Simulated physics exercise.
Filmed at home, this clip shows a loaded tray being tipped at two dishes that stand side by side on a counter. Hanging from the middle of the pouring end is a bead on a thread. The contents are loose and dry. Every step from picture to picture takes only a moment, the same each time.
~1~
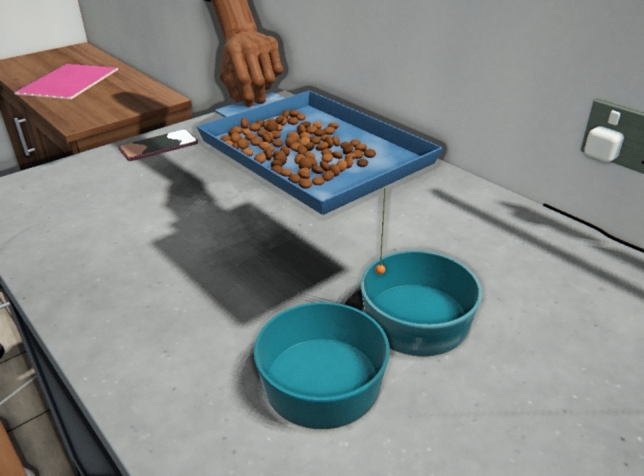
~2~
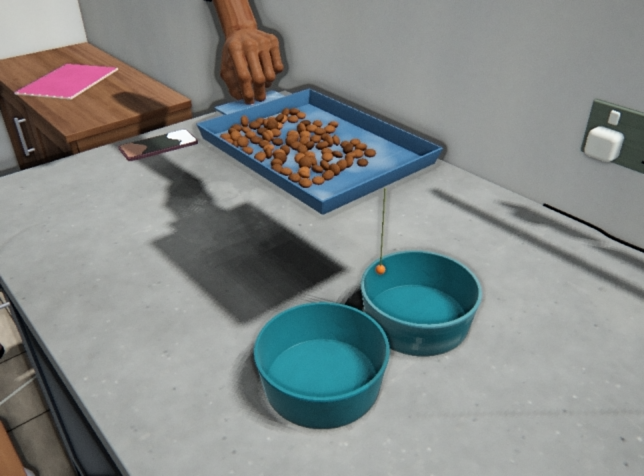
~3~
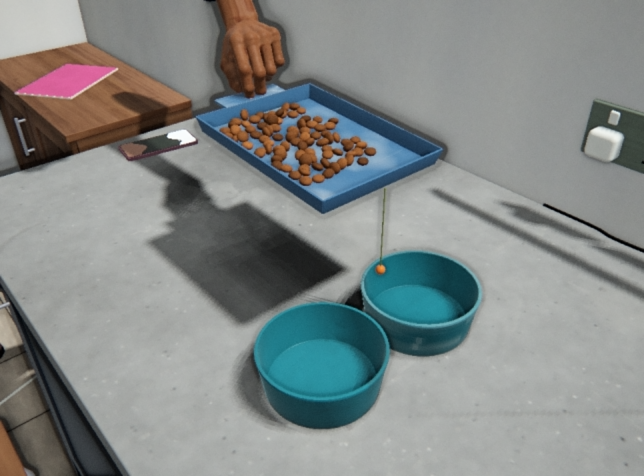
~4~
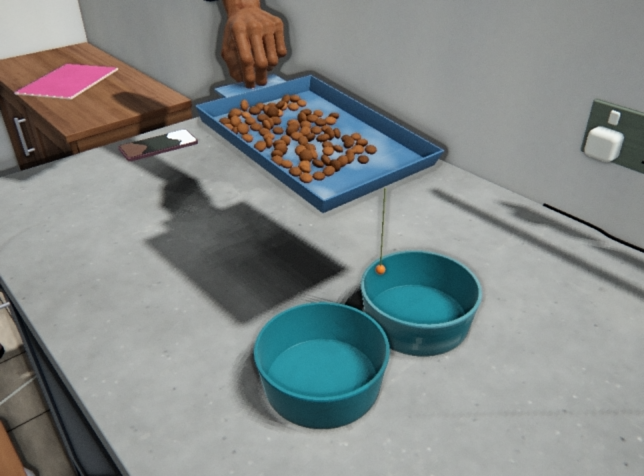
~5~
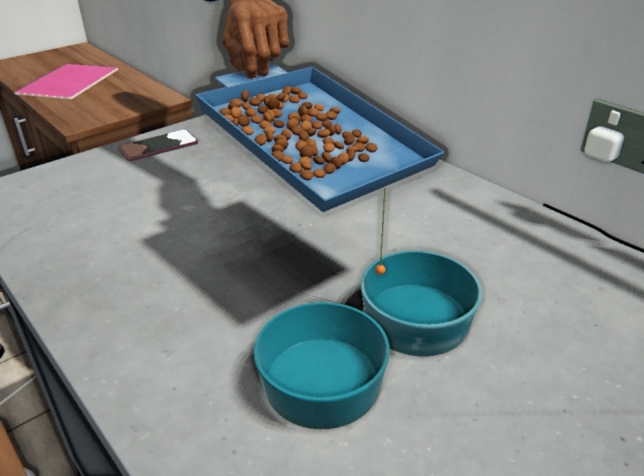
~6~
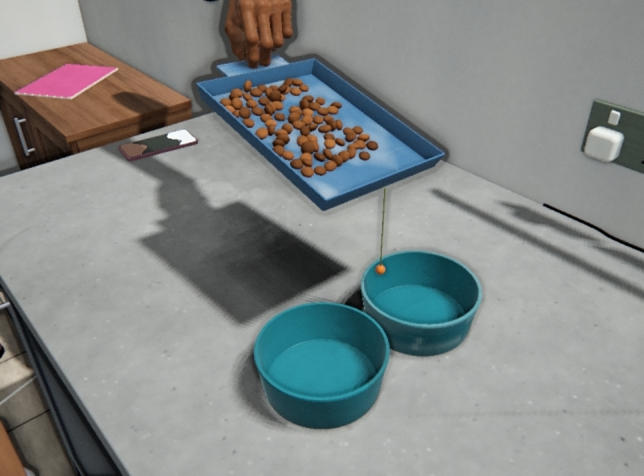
Blue tray of brown kibble slowly tilting as a hand raises its far end above two empty teal bowls on a grey counter.
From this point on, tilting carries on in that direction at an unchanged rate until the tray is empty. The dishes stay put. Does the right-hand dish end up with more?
Yes - greater load: Right.
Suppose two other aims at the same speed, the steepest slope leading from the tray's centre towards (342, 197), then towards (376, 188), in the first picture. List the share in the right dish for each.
The first try gives close to 10 percent; the next gives 60 percent.
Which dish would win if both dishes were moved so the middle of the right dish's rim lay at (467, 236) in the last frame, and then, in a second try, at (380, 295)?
Place 1 - the dish at left; place 2 - the dish at right.
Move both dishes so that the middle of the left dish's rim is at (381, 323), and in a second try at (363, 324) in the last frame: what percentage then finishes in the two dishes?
The first yields 90 per cent and the second 90 per cent.
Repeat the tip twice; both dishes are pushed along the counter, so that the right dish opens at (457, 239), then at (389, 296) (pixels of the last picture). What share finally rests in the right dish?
20, then 50 %.
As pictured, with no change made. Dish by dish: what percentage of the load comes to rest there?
The left dish ends up with around 0 percent of the load, the right dish with around 80 percent.
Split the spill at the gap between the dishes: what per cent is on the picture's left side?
Share to the left: Near 0 per cent.
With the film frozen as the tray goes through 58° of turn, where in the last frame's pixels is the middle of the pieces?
The load is centred about (390, 155).
Soon, tray tipped steeply; nearly all on the tray; a stray few in the air.
A while on, tray tipped right over; about half on the tray; about a quarter in the right dish; a stray few outside both; about a third in the air.
Towards the end, tray tipped past a quarter turn; most in the right dish; about a quarter outside both.
Finally, tray tipped past a quarter turn; none in the left dish; most in the right dish; about a quarter outside both.
